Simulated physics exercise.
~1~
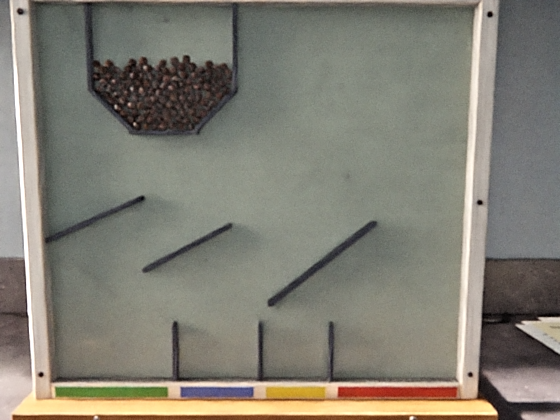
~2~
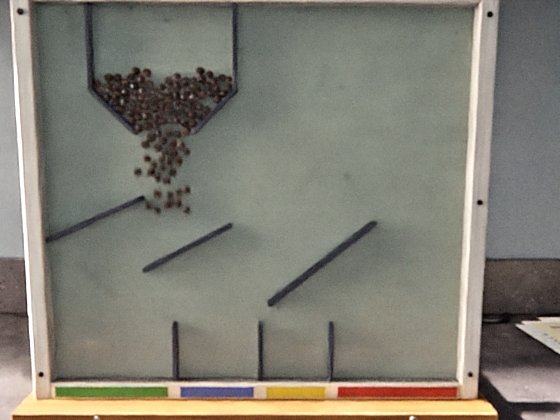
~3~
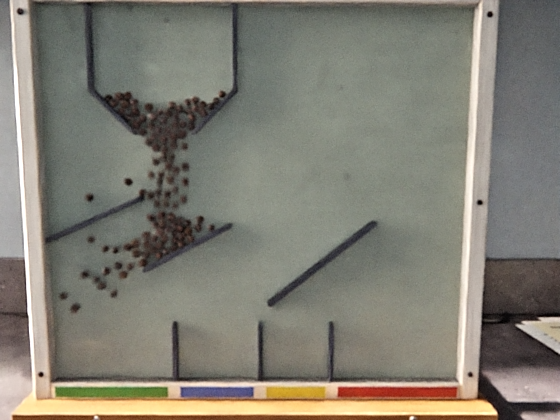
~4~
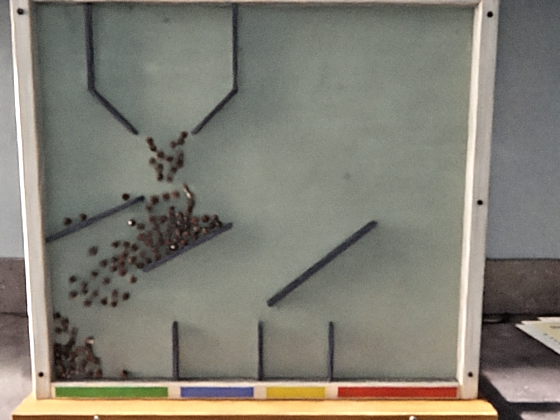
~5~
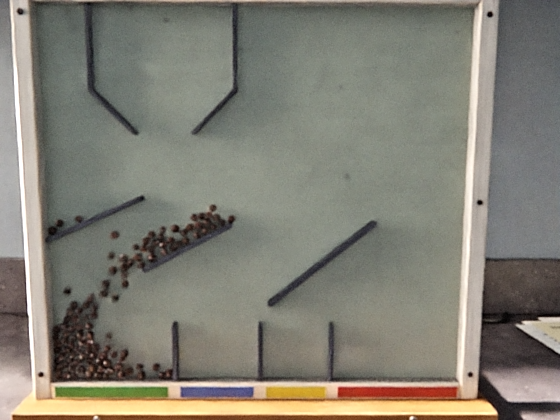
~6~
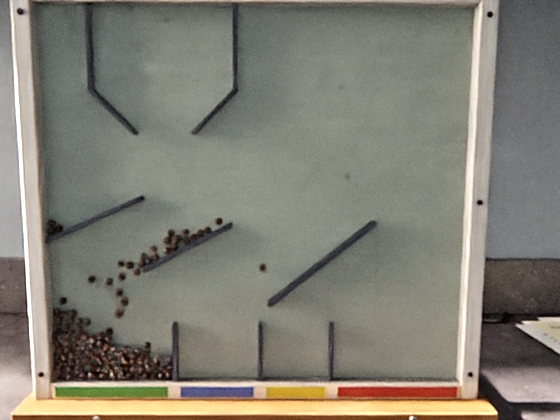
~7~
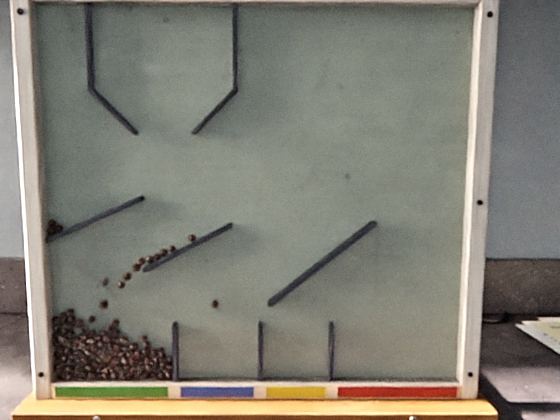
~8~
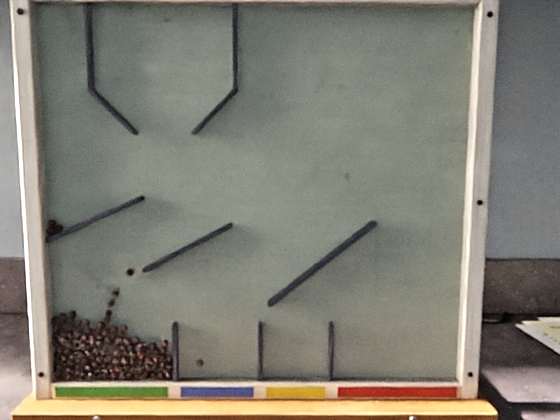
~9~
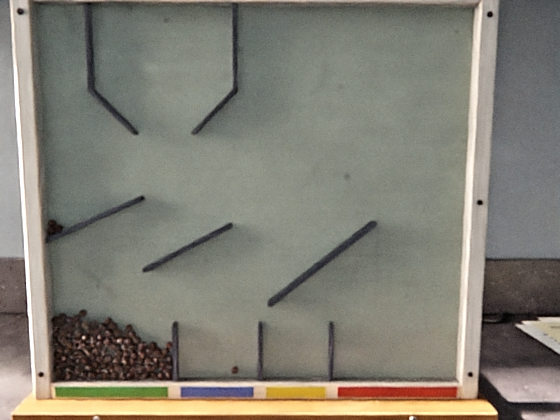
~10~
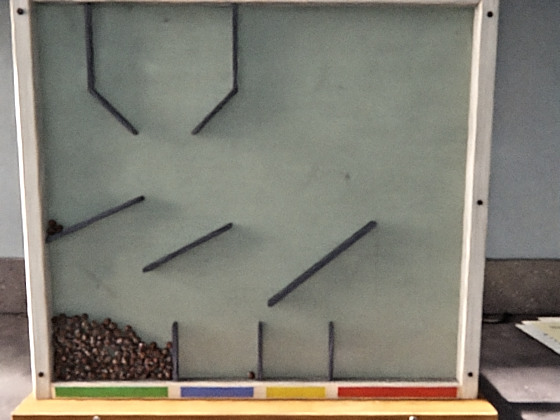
The footage shows dark wooden beads pouring from a hopper in an upright framed case, striking sloped ledges and sliding down to the left until nearly all lie heaped in the green bin, with one in the blue bin and a few stuck on the upper left ledge.
